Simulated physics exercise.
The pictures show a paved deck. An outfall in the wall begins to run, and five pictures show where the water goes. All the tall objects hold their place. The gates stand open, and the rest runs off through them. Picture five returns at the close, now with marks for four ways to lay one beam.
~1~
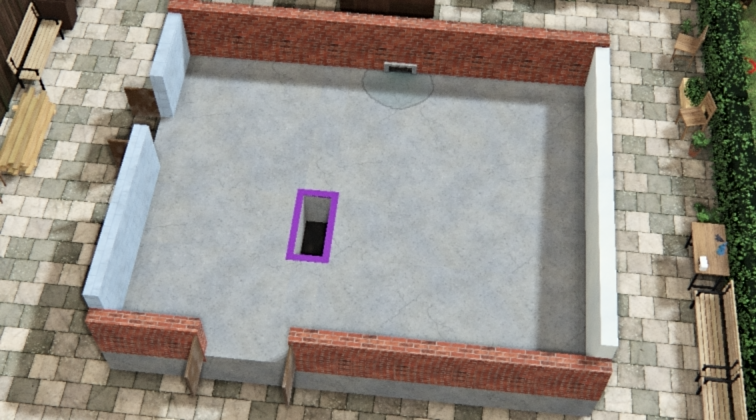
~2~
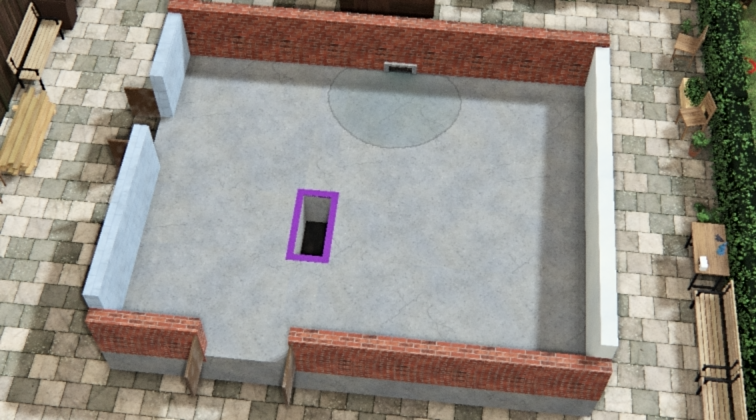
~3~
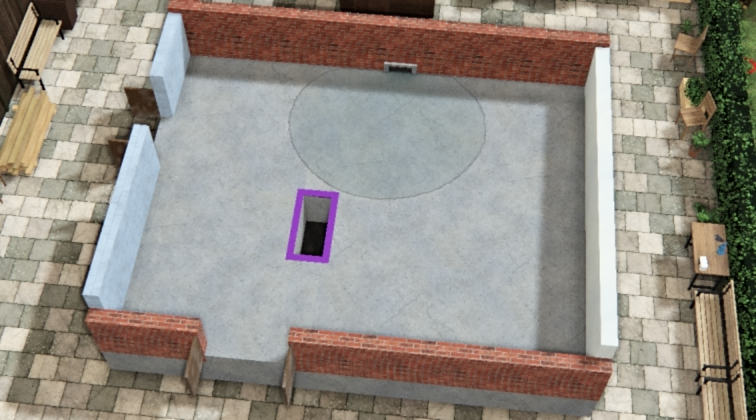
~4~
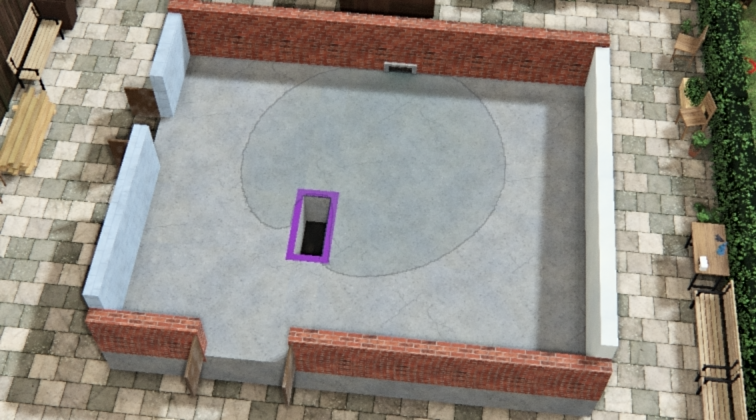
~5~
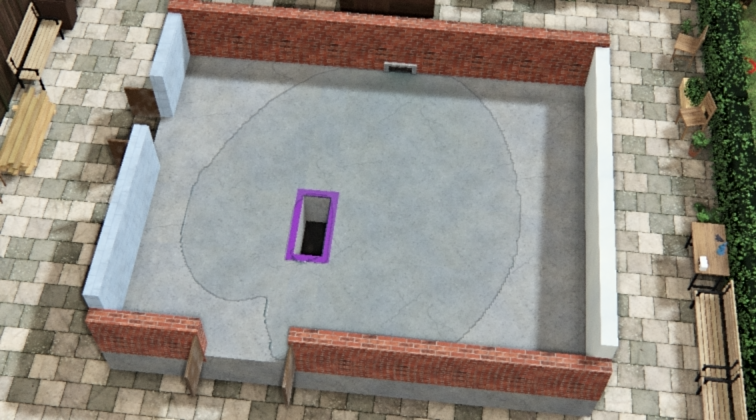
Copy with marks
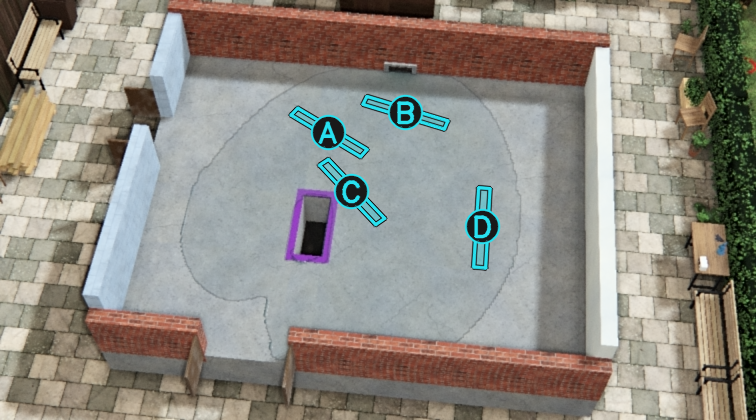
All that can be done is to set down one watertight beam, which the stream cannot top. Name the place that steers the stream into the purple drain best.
D.
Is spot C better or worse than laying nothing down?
Spot C is worse.
On the marked copy, A from (294, 111) to (363, 153); B from (364, 100) to (446, 124); C from (323, 162) to (380, 221); D from (479, 267) to (484, 188).
Choosing A, about 9 % of the stream runs into the purple drain, about 86 % out by the gates.
Choosing B, about 7 % of the stream runs into the purple drain, about 90 % out by the gates.
Choosing C, about 5 % of the stream runs into the purple drain, about 91 % out by the gates.
Choosing D, about 26 % of the stream runs into the purple drain, about 70 % out by the gates.
